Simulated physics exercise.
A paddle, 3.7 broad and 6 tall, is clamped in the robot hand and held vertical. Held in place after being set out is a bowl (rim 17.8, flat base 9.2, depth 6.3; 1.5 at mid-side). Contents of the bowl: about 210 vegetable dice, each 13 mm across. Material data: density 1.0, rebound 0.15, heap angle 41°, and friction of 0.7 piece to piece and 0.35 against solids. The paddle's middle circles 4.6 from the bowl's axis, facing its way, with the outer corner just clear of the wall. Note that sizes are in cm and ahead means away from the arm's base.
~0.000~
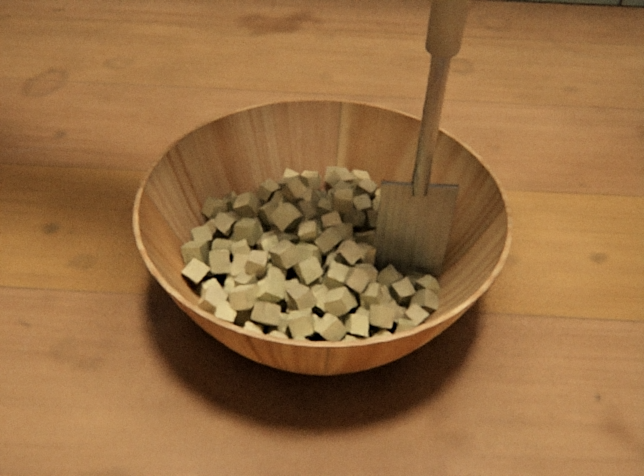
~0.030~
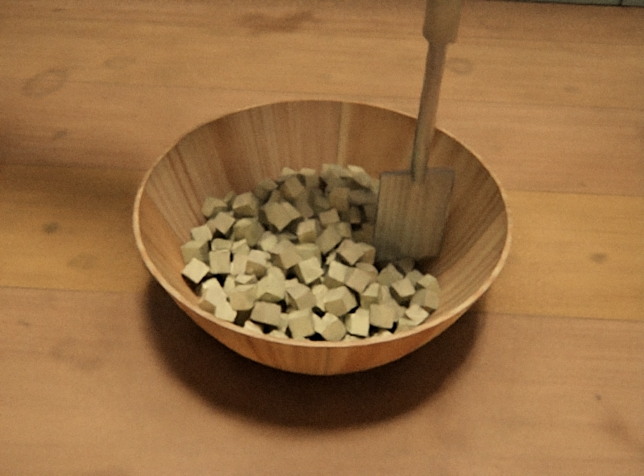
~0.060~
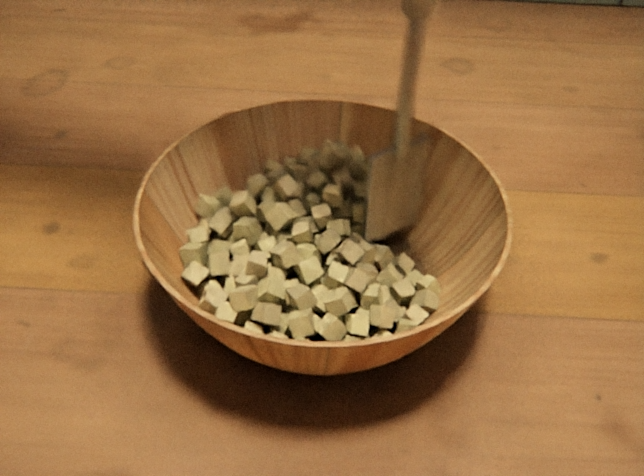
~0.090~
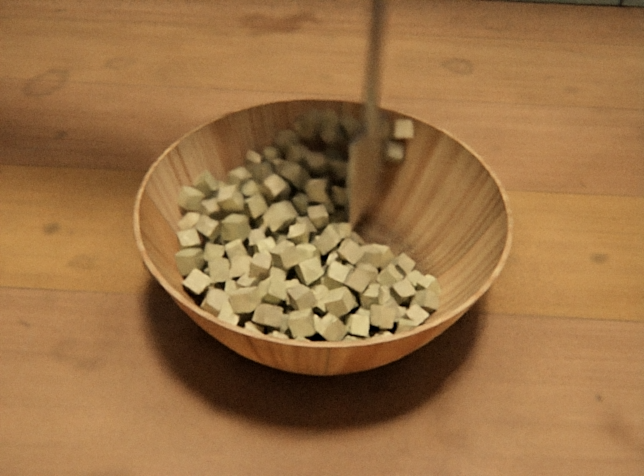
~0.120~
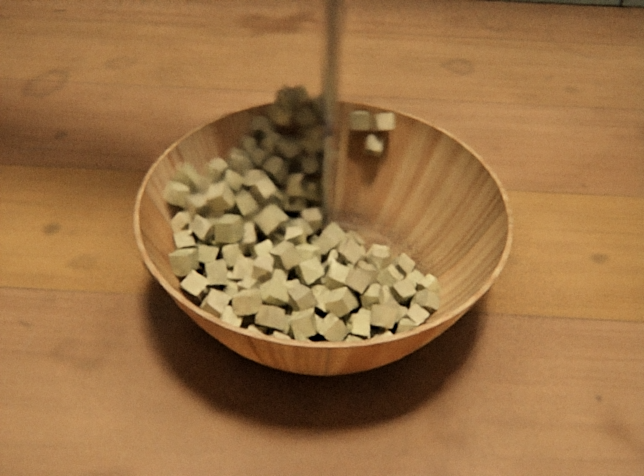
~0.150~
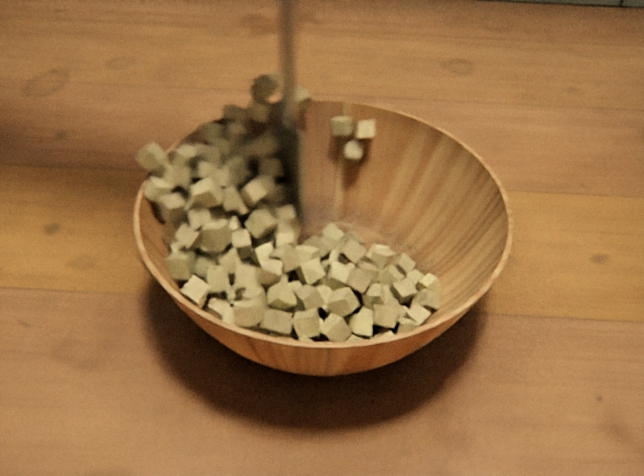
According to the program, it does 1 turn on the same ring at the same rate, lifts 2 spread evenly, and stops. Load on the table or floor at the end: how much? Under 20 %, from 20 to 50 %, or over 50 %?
From 20 to 50 %.
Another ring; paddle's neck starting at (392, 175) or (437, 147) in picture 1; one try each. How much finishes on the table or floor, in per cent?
10 and 25 %.
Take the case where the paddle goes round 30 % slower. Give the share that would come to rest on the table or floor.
I'd expect about 10 %.
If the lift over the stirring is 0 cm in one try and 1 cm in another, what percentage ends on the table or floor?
Near 25 in a hundred, then near 30 in a hundred.
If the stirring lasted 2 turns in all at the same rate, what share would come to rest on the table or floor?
Close to 45 in a hundred.
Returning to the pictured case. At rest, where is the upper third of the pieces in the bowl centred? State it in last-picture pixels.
Somewhere close to (367, 193).
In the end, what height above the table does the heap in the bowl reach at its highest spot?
Roughly 6.0 centimetres.
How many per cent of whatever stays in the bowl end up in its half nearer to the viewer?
Roughly 35 percent of it.
After 0.25 s, 207° round, highest piece 9 above the table; 196 in the bowl, 1 on the table or floor, 16 in flight or on the tool.
After 0.35 s, 297° round, highest piece 8 above the table; 176 in the bowl, 19 on the table or floor, 18 in flight or on the tool.
After 0.60 s, 0° round, highest piece 6 above the table; 155 in the bowl, 58 on the table or floor.
After 1.30 s, 0° round, highest piece 6 above the table; 155 in the bowl, 58 on the table or floor.
In the end, 155 in the bowl, 58 on the table or floor. That is 27 % on the table or floor.
